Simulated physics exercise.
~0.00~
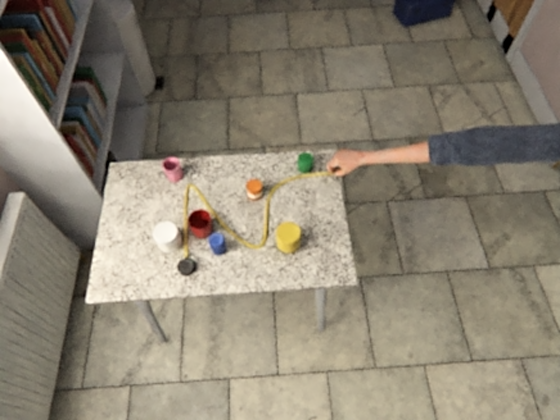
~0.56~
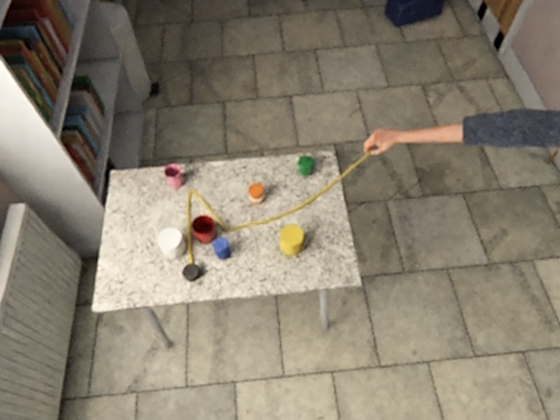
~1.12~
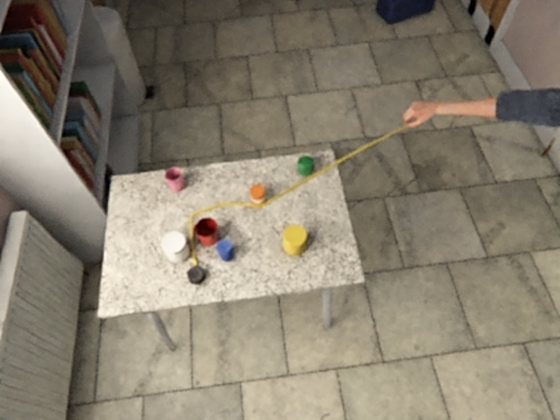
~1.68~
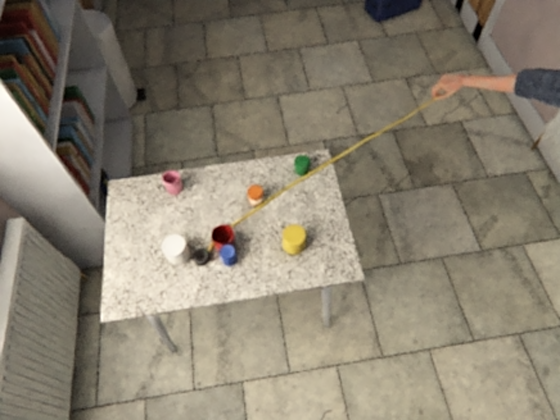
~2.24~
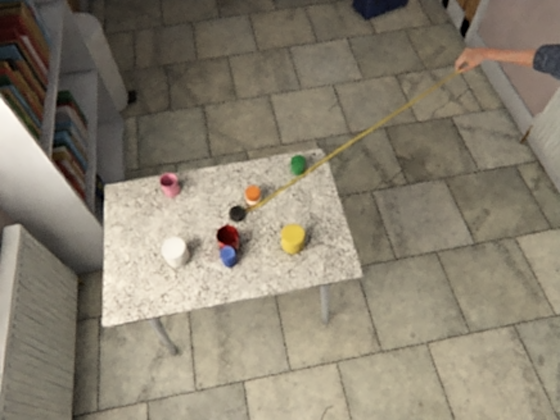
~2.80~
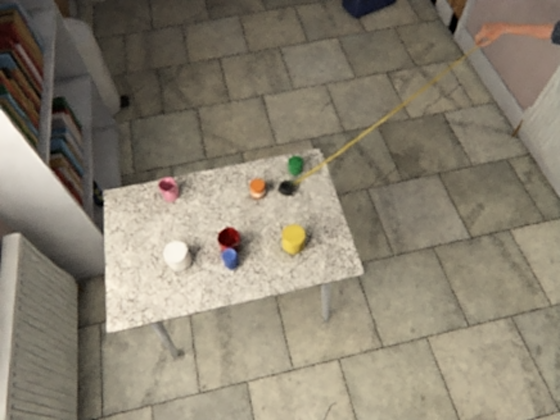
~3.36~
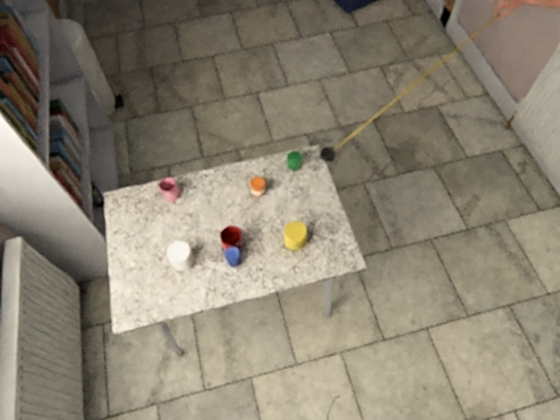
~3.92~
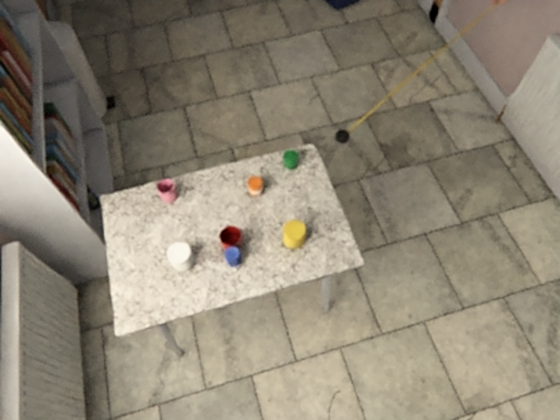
At first, a hand at the right holds a loose yellow cord that winds among colourful containers on a speckled table to a small black puck at the front left. The hand draws away to the right, and the cord lifts and straightens across the top. Once it is taut, the puck slides toward the red mug, which shifts a little to the right beside the blue tub. The puck then passes close by the orange tin and heads past the green pot to the far right corner. Finally it leaves the table, hanging from the cord beyond the edge, while the containers remain on top.
